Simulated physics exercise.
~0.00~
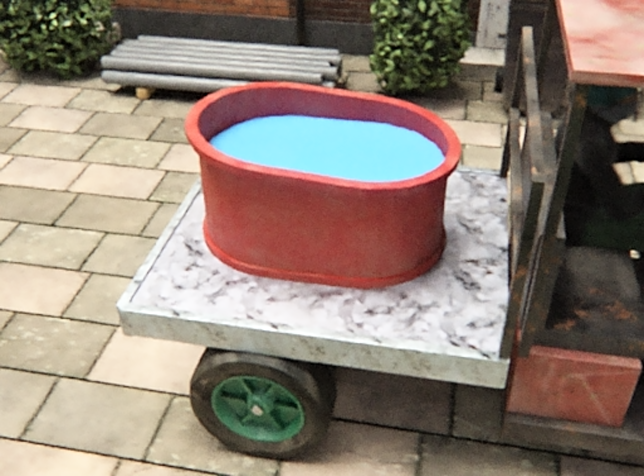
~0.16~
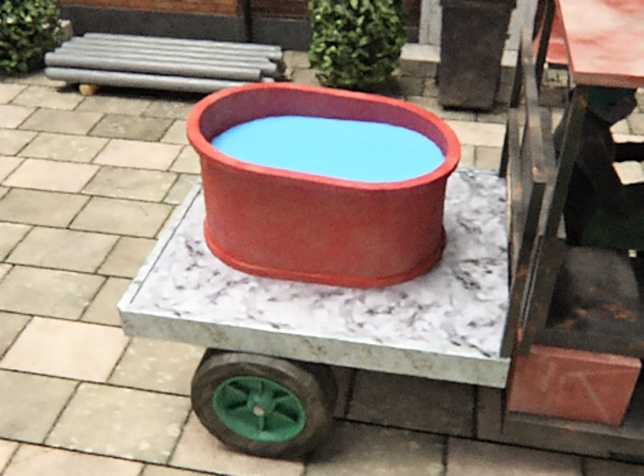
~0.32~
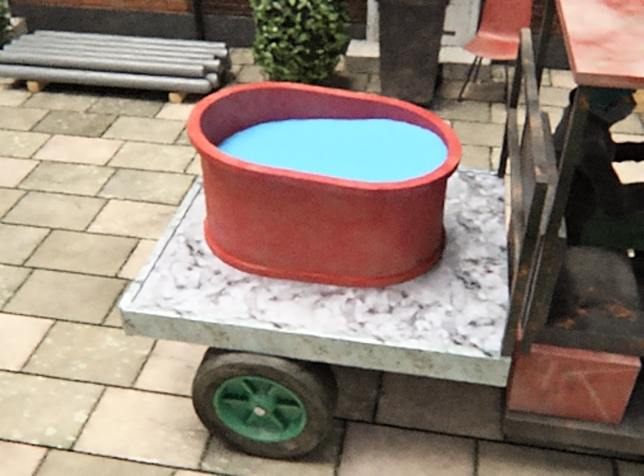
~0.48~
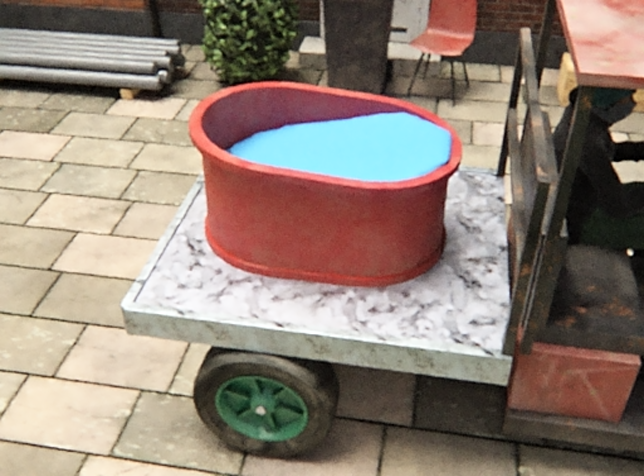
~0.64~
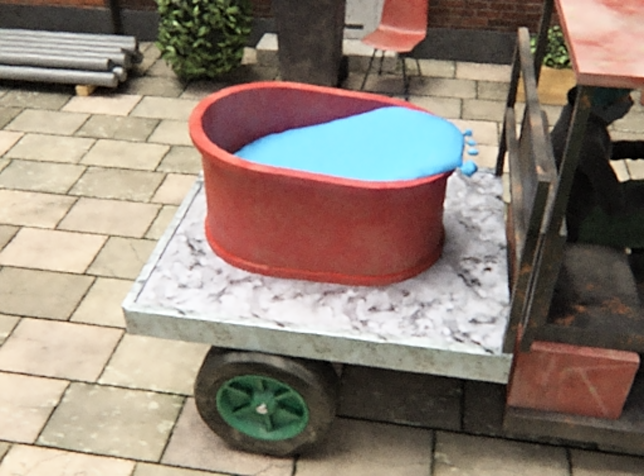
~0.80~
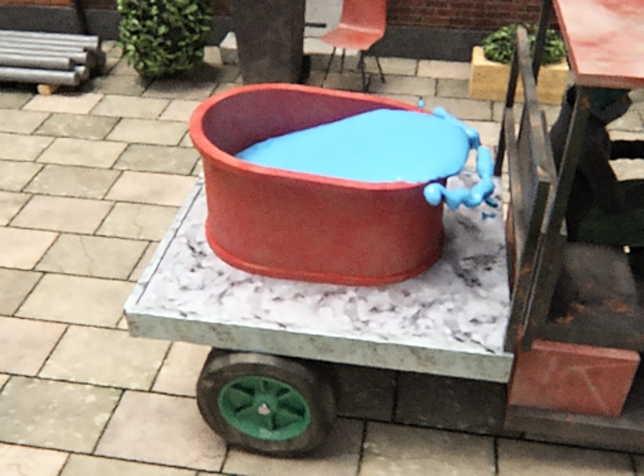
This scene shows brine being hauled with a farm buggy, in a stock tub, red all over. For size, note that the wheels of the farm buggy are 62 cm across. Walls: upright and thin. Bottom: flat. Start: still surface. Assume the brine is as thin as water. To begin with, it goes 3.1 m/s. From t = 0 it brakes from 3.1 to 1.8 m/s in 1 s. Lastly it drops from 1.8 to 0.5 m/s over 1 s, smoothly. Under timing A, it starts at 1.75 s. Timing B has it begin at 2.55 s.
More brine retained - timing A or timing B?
Timing A retains more.
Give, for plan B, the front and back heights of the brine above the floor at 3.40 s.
Front level 52 cm, back level 14 cm.
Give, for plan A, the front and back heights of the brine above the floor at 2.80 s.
Roughly 34 cm in front and 38 cm behind.
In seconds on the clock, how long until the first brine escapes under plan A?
Around 0.9 seconds.
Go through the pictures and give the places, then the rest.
In the first frame, the surface is at (419, 149) by the front wall; at (241, 133) by the back wall; it lies level with the rim line; the front is on the right, levels are read along the far wall; a wheel hub at (255, 417).
In the second frame, the surface is at (419, 150) by the front wall; at (241, 133) by the back wall; it lies level with the rim line.
In the third frame, the surface is at (421, 140) by the front wall; at (242, 144) by the back wall; it climbs 7° towards the front.
In the fourth frame, the surface is at (422, 131) by the front wall; at (244, 150) by the back wall; it climbs 13° towards the front.
In the fifth frame, the surface is at (422, 119) by the front wall; at (244, 157) by the back wall; it climbs 19° towards the front.
In the sixth frame, the surface is at (422, 122) by the front wall; at (244, 162) by the back wall; it climbs 19° towards the front; a wheel hub at (262, 416).
For plan A, By 2.80 s the surface is 34 cm up at the front and 38 cm at the back; 6 per cent is out, over the front.
For plan A, By 5.74 s 7 per cent is out, over the front, 15 of 229 litres.
For plan B, By 3.40 s the surface is 53 cm up at the front and 13 cm at the back; 6 per cent is out, over the front.
For plan B, By 6.53 s 13 per cent is out, over the front, 30 of 229 litres.
